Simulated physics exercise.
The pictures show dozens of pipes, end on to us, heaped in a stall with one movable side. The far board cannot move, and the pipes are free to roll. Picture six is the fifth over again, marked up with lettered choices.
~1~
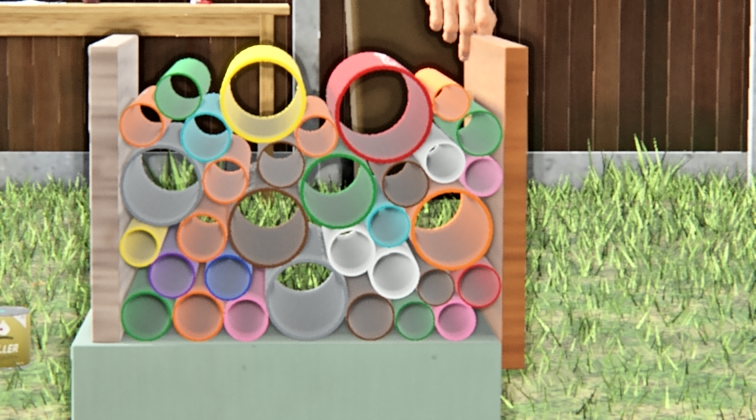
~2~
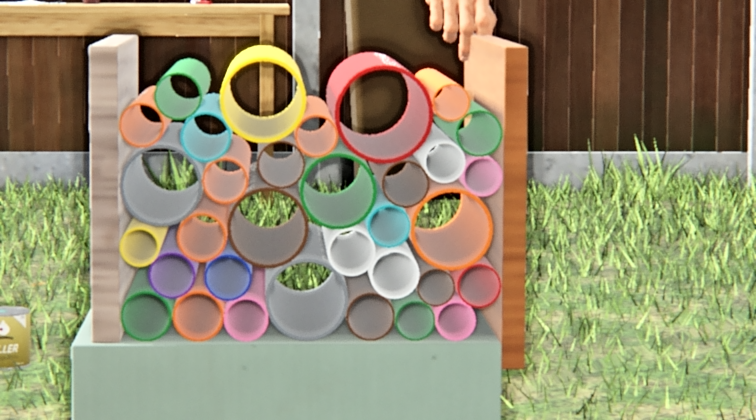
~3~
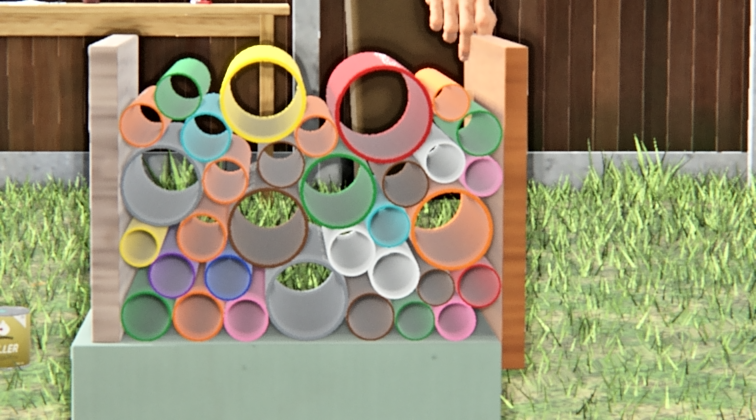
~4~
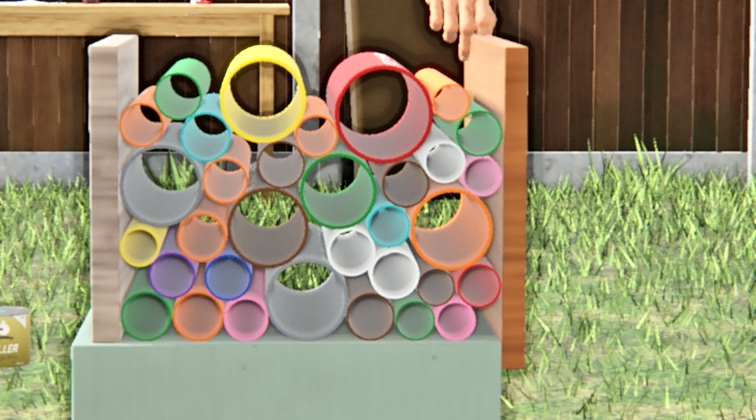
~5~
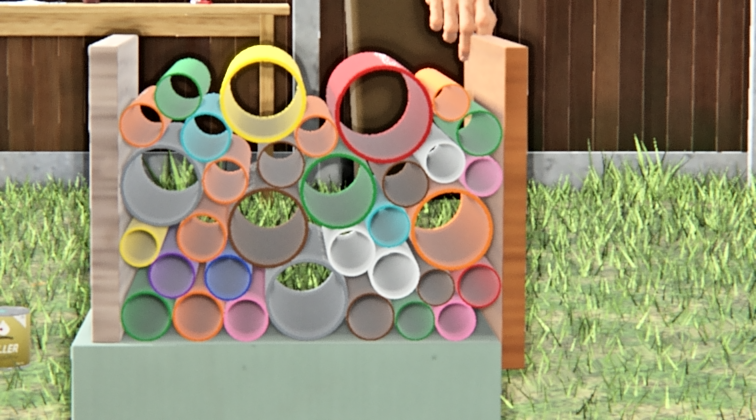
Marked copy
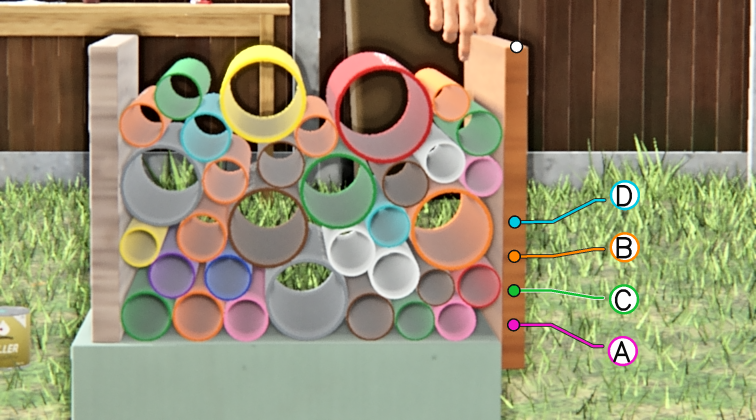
Colourful pipes sit stacked between two upright boards while a hand rests still above the right board.
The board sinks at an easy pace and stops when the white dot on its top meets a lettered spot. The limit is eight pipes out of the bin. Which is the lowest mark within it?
Mark C is as low as it can go.
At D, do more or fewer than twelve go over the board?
At D, fewer than twelve.
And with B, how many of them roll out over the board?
At B the number is three.
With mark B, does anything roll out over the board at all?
At B: Yes.
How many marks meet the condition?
The number is three.
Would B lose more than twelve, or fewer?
At B, fewer than twelve.
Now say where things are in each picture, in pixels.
In the first frame, side board (492, 188); a green pipe (146, 316); a green pipe (415, 321).
In the second frame, a green pipe (415, 321); a purple pipe (172, 276).
In the third frame, an orange pipe (201, 237); a brown pipe (405, 184).
In the fourth frame, a red pipe (384, 114); an orange pipe (142, 125).
In the fifth frame, side board (492, 188); a green pipe (146, 316); a green pipe (415, 321).
On the marked copy, A at (514, 325); B at (514, 256); C at (514, 291); D at (515, 222); the white dot at (516, 47).
With C. Early on, top of the board (503, 151).
Further on, top of the board (502, 267).
At the end, top of the board (502, 289), three out over the board.
As for the rest, A more than eight out over the board; B three out over the board; D three out over the board.
